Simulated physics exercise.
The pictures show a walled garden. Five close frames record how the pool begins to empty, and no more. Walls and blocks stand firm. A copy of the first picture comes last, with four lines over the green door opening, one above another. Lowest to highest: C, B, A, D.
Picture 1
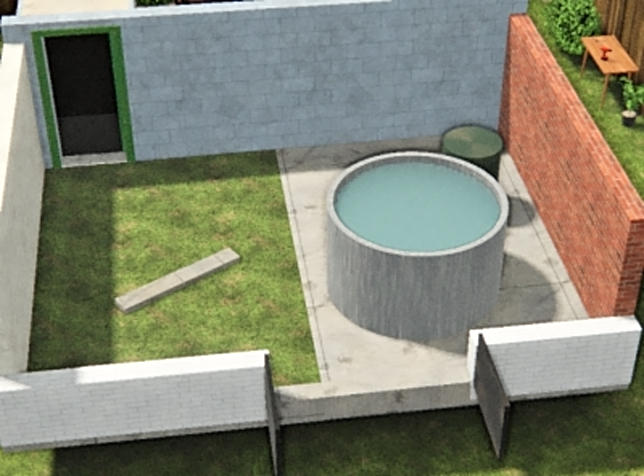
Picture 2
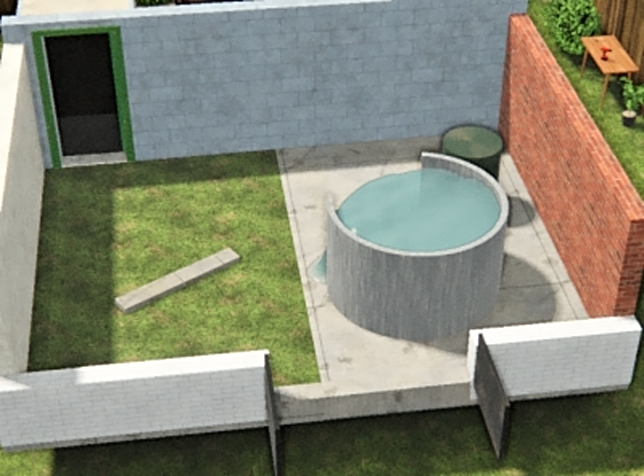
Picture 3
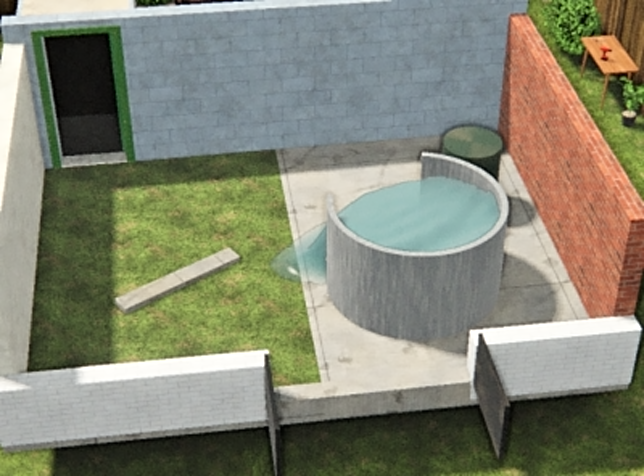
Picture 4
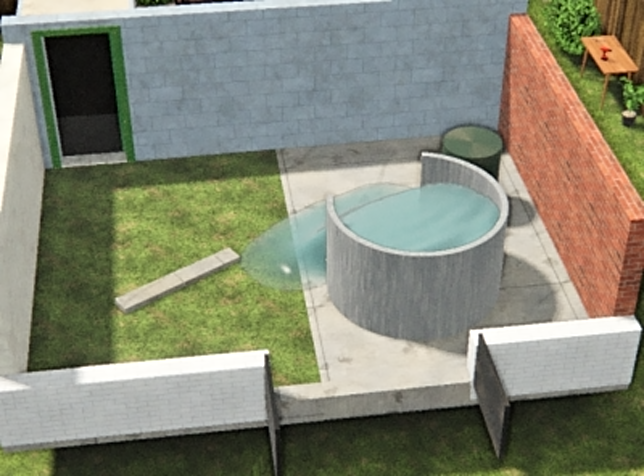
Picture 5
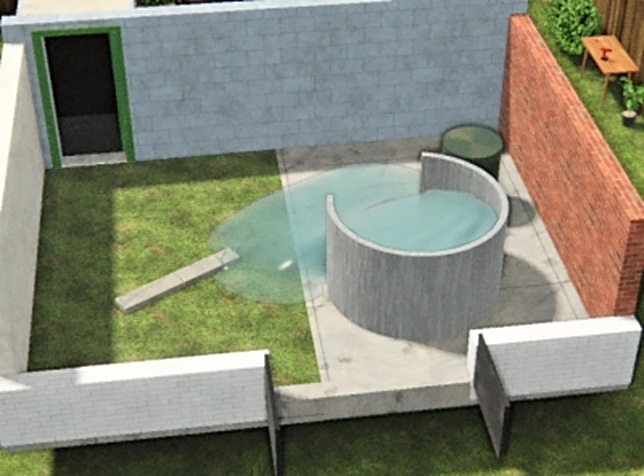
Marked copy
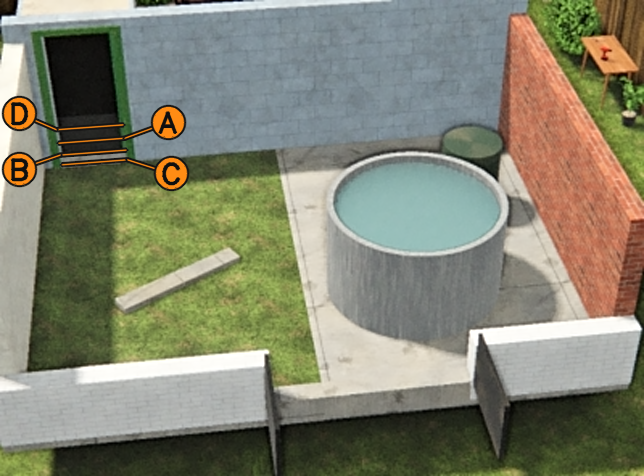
At first, a round grey pool stands full of still water in a walled garden with a green doorway and an open gate. Then a section of its back left side is gone, and water pours out through the gap, spreading leftward across the paving and onto the grass, reaching the low slab there.
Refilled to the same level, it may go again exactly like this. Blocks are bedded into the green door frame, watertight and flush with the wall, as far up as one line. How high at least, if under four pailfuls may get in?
Choose A.
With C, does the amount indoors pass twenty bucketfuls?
Yes.
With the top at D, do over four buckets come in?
No, not at all.
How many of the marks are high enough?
Two of them.
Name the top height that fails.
That would be B.
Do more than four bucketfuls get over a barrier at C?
Yes, it does.
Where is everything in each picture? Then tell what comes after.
Water in the pool at rest, its middle at (417, 207); foot of the green doorway at (95, 165); open gate at (370, 337), in the first frame.
Front seen at (313, 274), 2 % of the ground wet, in the second frame.
Front seen at (282, 268), 5 % of the ground wet, in the third frame.
Front seen at (247, 263), 11 % of the ground wet, in the fourth frame.
Front seen at (215, 237), 19 % of the ground wet, in the fifth frame.
On the marked copy, A at (91, 140); B at (93, 152); C at (94, 162); D at (89, 127); from the bottom up C, B, A, D.
If A is chosen, a bucket or two gets in.
If B is chosen, about 9 bucketfuls get in.
If C is chosen, dozens of bucketfuls pour in.
If D is chosen, nothing gets over.
